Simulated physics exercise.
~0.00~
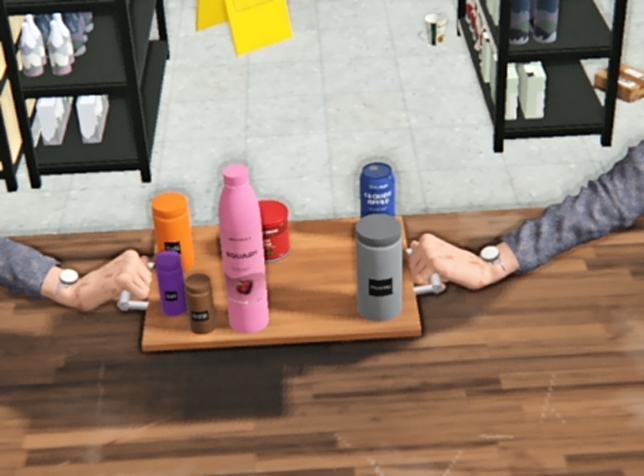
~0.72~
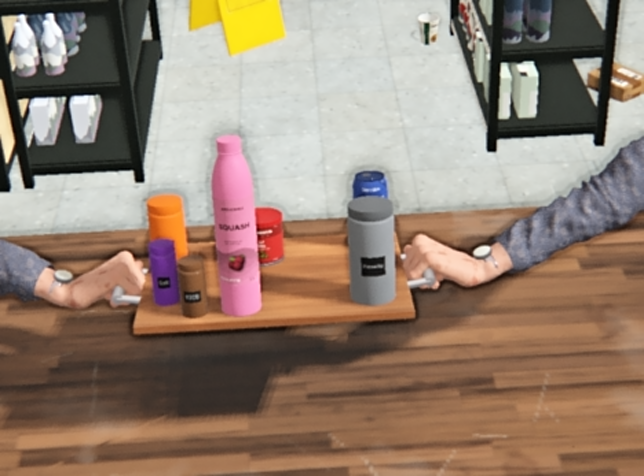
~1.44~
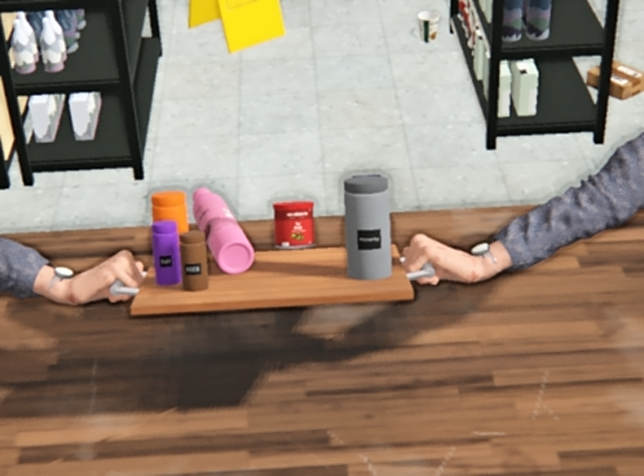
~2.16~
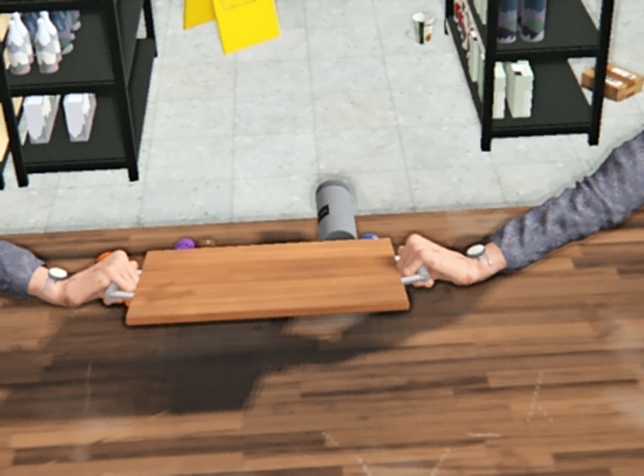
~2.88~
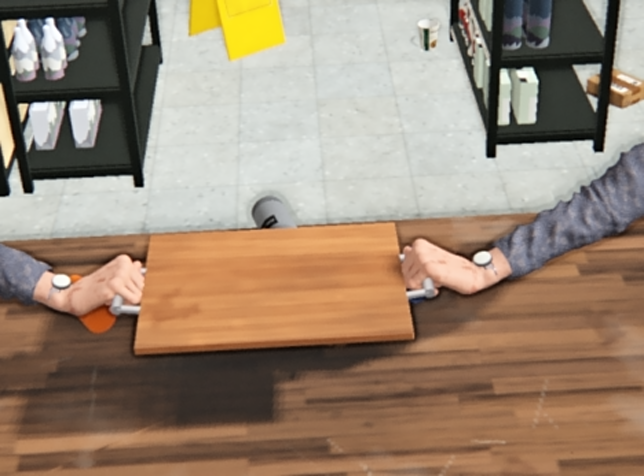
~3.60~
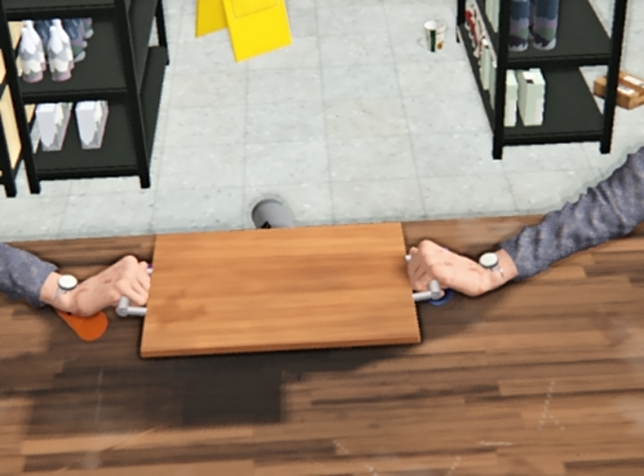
The clip opens on two hands gripping a rimless wooden tray above a wooden surface, with seven containers standing on it and shop shelves behind. The far edge dips, and the tall pink bottle, grey jar, blue can and orange jar begin to lean. The pink bottle topples onto its side as the red tin shifts away and the blue can drops from view. Next the tray is bare, with the grey jar tipped over beyond its far edge. The hands level the tray, and it ends empty, the grey jar lying behind it and the orange jar near the left hand.
